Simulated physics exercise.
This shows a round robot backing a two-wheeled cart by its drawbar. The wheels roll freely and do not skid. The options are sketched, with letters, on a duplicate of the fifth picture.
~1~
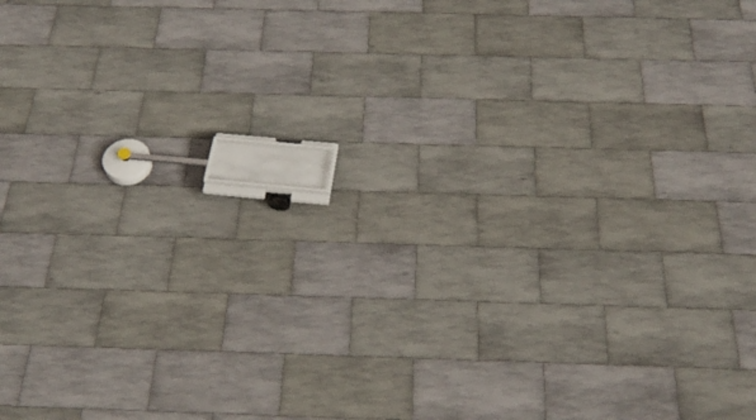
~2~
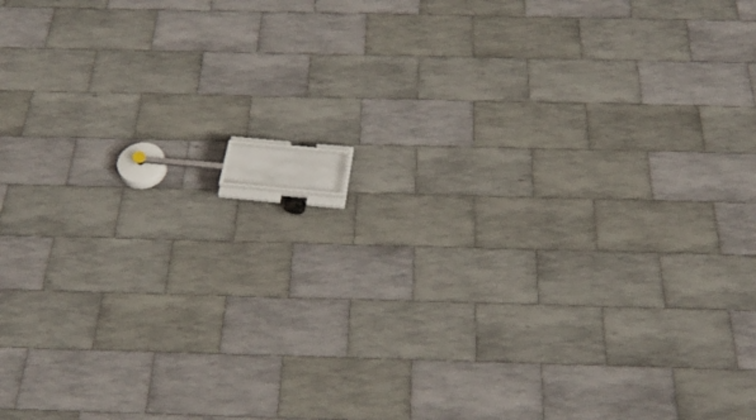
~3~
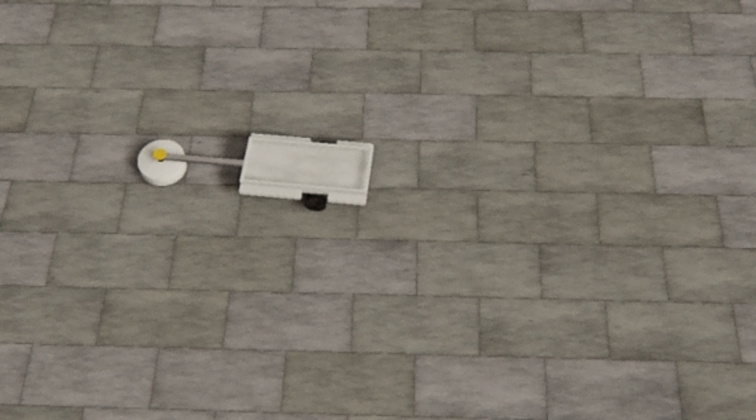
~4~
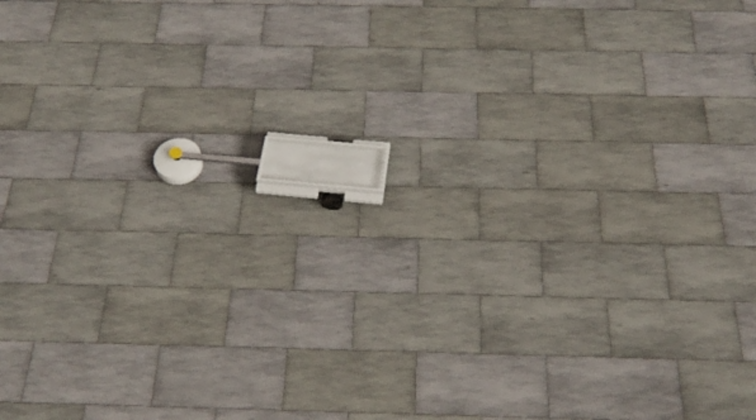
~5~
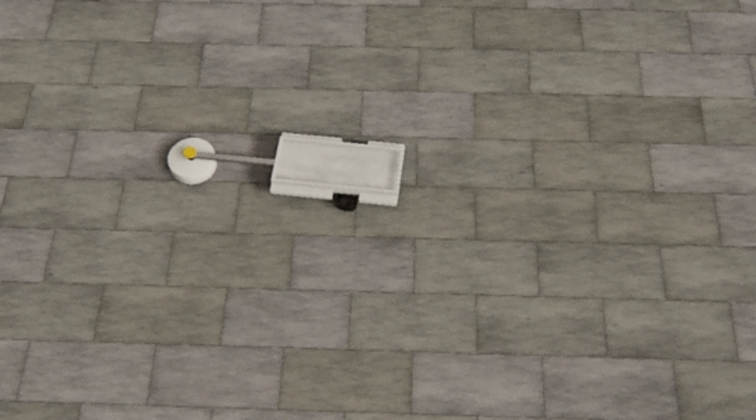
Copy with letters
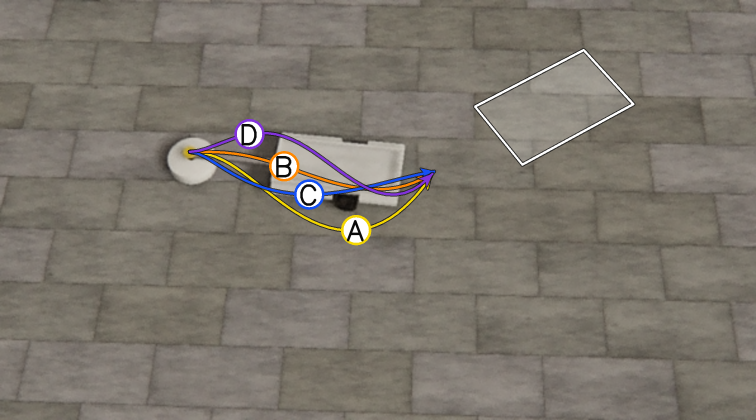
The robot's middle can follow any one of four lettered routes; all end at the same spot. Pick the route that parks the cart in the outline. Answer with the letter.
Route A parks it in the bay.
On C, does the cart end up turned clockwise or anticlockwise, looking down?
It turns anticlockwise.
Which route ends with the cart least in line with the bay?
The widest miss is D.
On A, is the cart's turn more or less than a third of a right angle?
More.
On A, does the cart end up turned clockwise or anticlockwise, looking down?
Anticlockwise.
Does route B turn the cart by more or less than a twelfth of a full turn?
Less.
On the marked copy, A from (190, 152) via (304, 217) to (431, 176); B from (190, 152) via (309, 175) to (430, 175); C from (190, 152) via (300, 194) to (434, 172); D from (190, 152) via (320, 156) to (432, 174); the bay at (554, 105).
Taking A. A third of the way, robot (275, 203), cart (425, 172).
Two thirds of the way, robot (372, 234), cart (493, 148).
When it is over, robot (434, 179), cart (557, 106); the cart stands in the bay.
As for the rest, B leaves the cart at (588, 175), out of the bay; C leaves the cart at (577, 136), out of the bay; D leaves the cart at (582, 220), out of the bay.
